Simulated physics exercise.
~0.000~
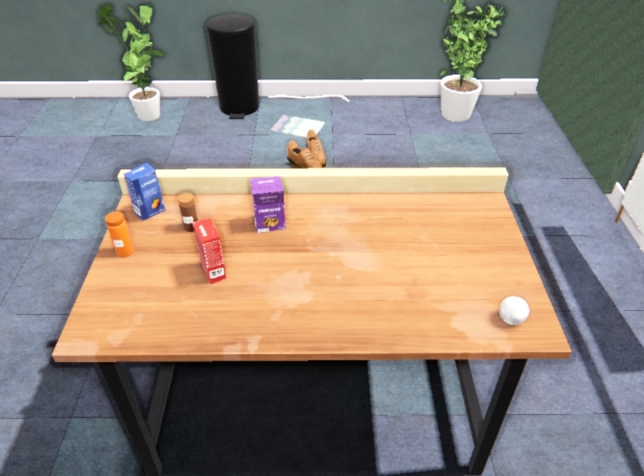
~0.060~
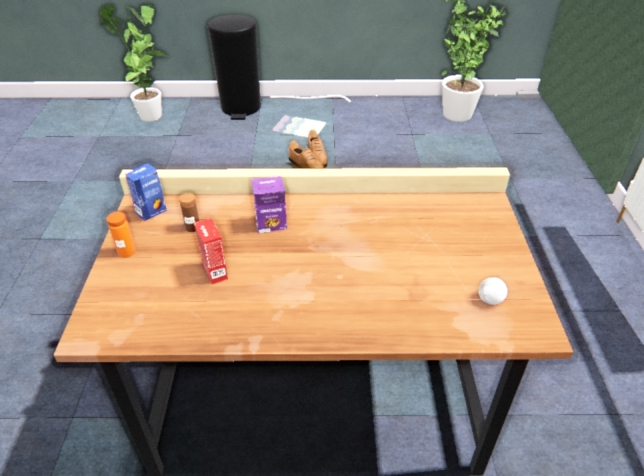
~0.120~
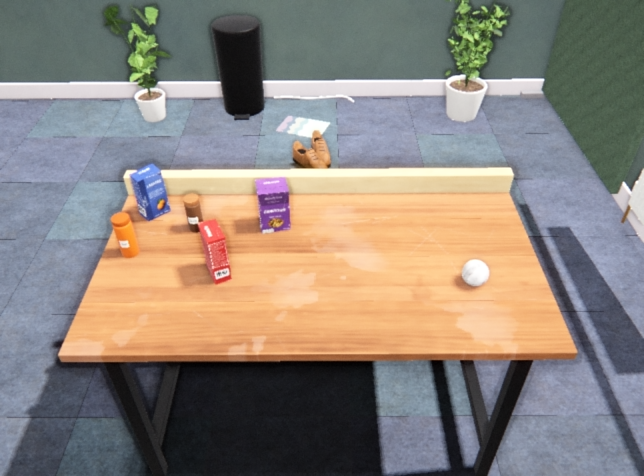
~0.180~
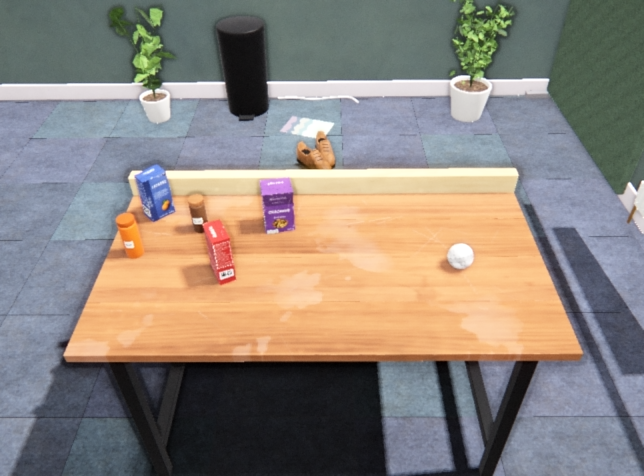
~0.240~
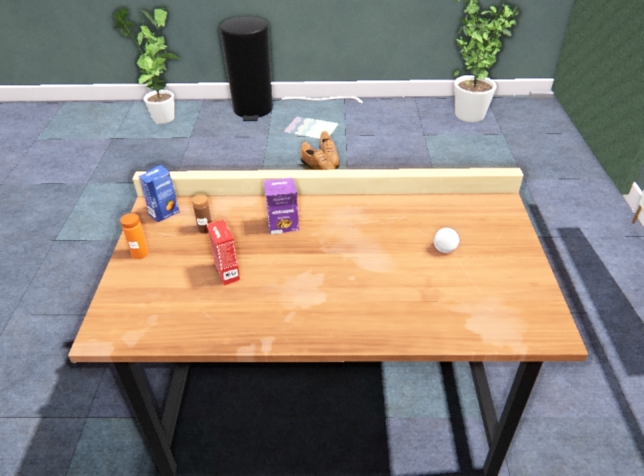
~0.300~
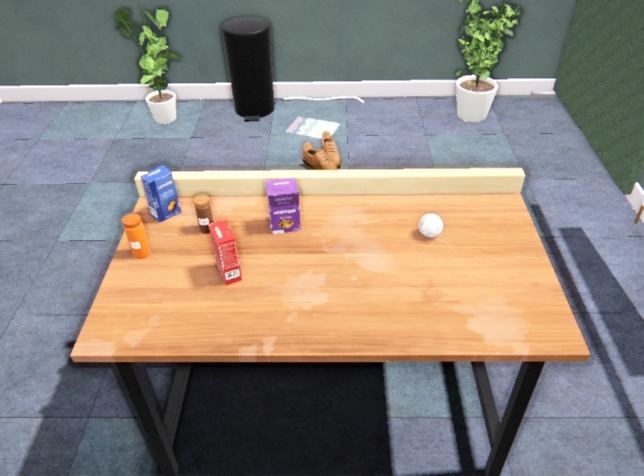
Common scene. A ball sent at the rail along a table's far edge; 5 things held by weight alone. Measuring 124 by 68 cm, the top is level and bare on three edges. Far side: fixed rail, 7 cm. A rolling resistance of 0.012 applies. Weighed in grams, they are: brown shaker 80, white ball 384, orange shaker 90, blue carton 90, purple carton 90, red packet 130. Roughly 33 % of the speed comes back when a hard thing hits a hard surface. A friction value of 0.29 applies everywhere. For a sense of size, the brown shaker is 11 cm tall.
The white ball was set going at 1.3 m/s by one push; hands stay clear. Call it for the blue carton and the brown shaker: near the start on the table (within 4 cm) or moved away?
Blue carton: Near the start, brown shaker: Near the start.
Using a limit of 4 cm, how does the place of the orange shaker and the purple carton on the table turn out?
Orange shaker: Remains in place. Purple carton: Is displaced.
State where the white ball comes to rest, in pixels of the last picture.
Near (262, 238).
Around 0.60 s, white ball near (369, 200).
Around 1.10 s, white ball near (295, 217); purple carton shifted 5 cm.
Finally (2.9 s), not toppled but over 4 cm from the start, purple carton; the other 4 still in place (within 4 cm). Final places as that camera would see them, blue carton near (161, 195), brown shaker near (204, 215).
